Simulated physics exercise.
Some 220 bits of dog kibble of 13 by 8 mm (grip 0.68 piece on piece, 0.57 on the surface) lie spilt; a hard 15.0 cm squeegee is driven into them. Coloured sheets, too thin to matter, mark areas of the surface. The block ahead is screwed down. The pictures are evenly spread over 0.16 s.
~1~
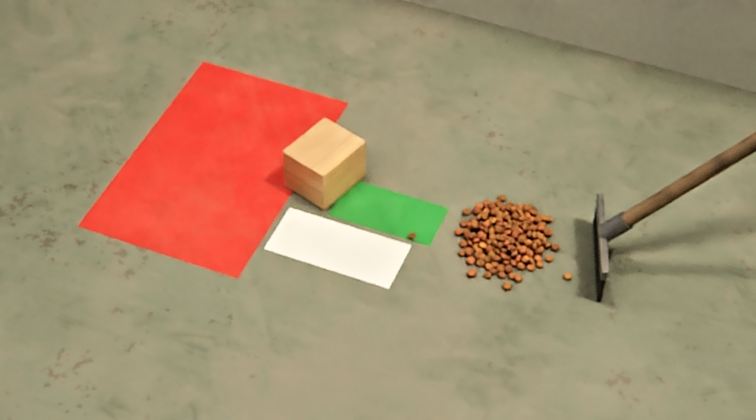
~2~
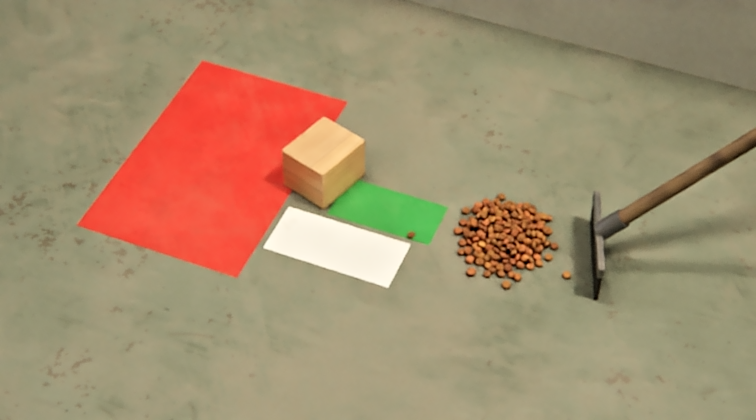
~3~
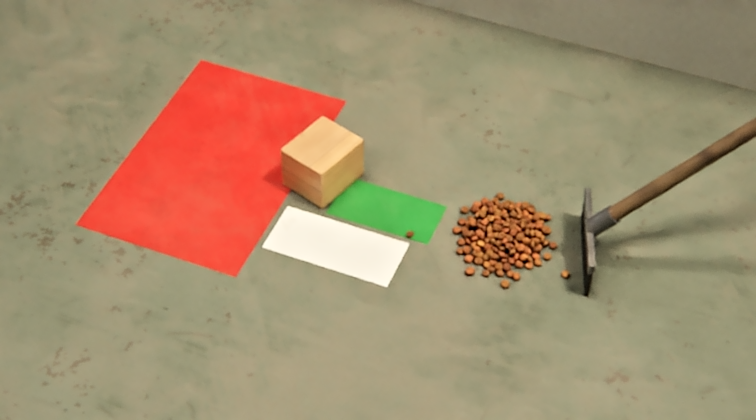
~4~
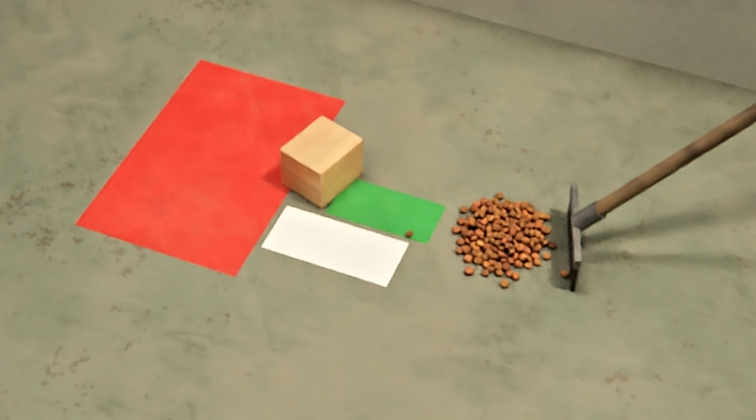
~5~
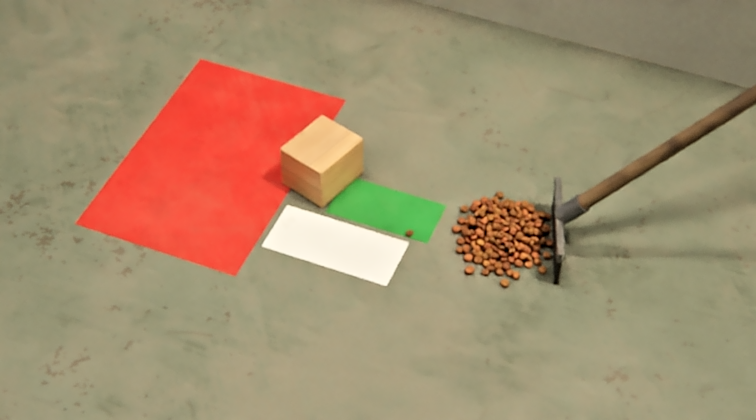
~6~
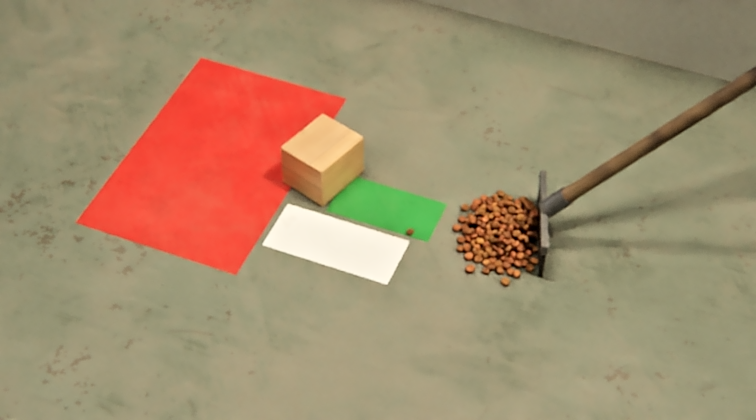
A squeegee slides left across the floor and pushes into a pile of brown kibble.
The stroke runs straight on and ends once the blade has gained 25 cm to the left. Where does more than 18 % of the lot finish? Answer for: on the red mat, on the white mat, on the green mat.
Red mat: Under, white mat: Under, green mat: Over.
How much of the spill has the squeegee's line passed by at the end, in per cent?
Some 15 per cent.
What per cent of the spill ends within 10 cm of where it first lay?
About 15 per cent.
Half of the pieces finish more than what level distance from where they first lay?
About 16 cm.
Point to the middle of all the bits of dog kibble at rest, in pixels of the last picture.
Near (407, 211).
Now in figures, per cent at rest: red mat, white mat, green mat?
Red mat 0, white mat 5, green mat 40.
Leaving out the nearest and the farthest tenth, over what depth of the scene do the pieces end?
Roughly 16 cm.
Then, 0.17 s after the last picture, squeegee 21 cm from its start, spill 16 cm wide; green mat 25 %, off the mats 75 %.
Then, 0.33 s after the last picture, squeegee 25 cm from its start, spill 19 cm wide; white mat 5 %, green mat 40 %, off the mats 55 %.
Then, 0.47 s after the last picture, squeegee 25 cm from its start, spill 20 cm wide; white mat 5 %, green mat 40 %, off the mats 55 %.
In the end, white mat 5 %, green mat 40 %, red mat 0 %, off the mats 55 %.
